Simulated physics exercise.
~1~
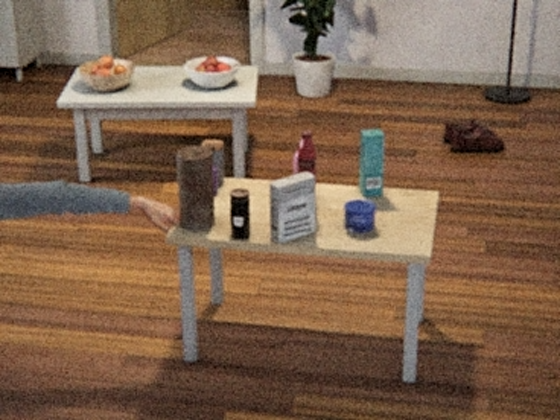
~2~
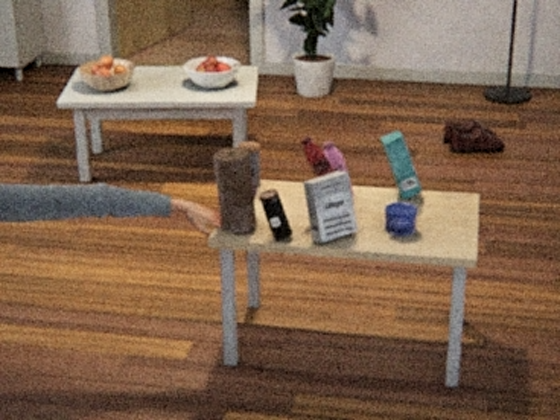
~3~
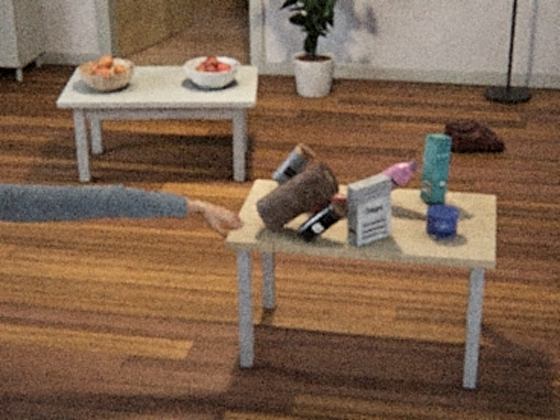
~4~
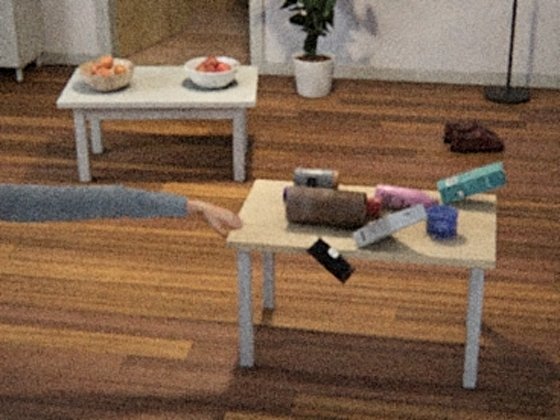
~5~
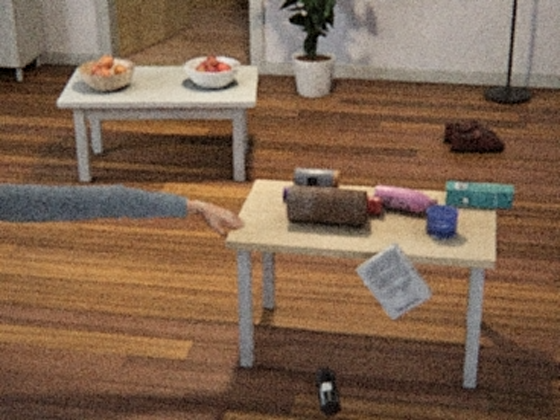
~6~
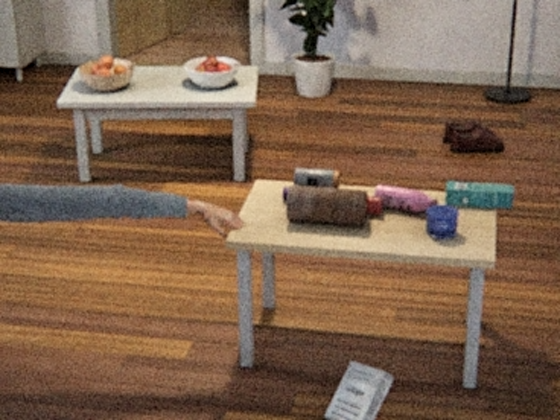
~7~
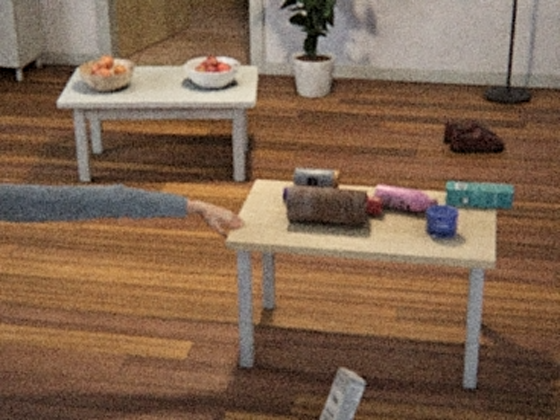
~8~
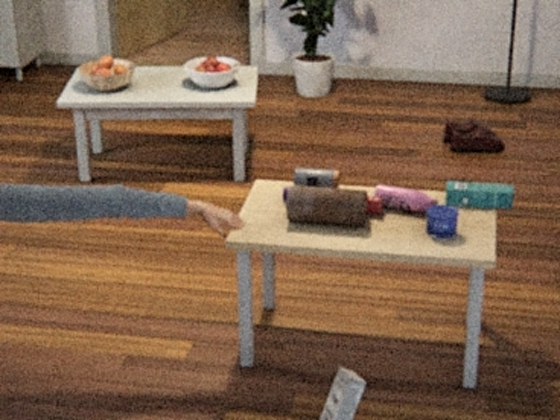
A hand shoving a light work table right, toppling most items, a black jar and white packet falling to the floor.
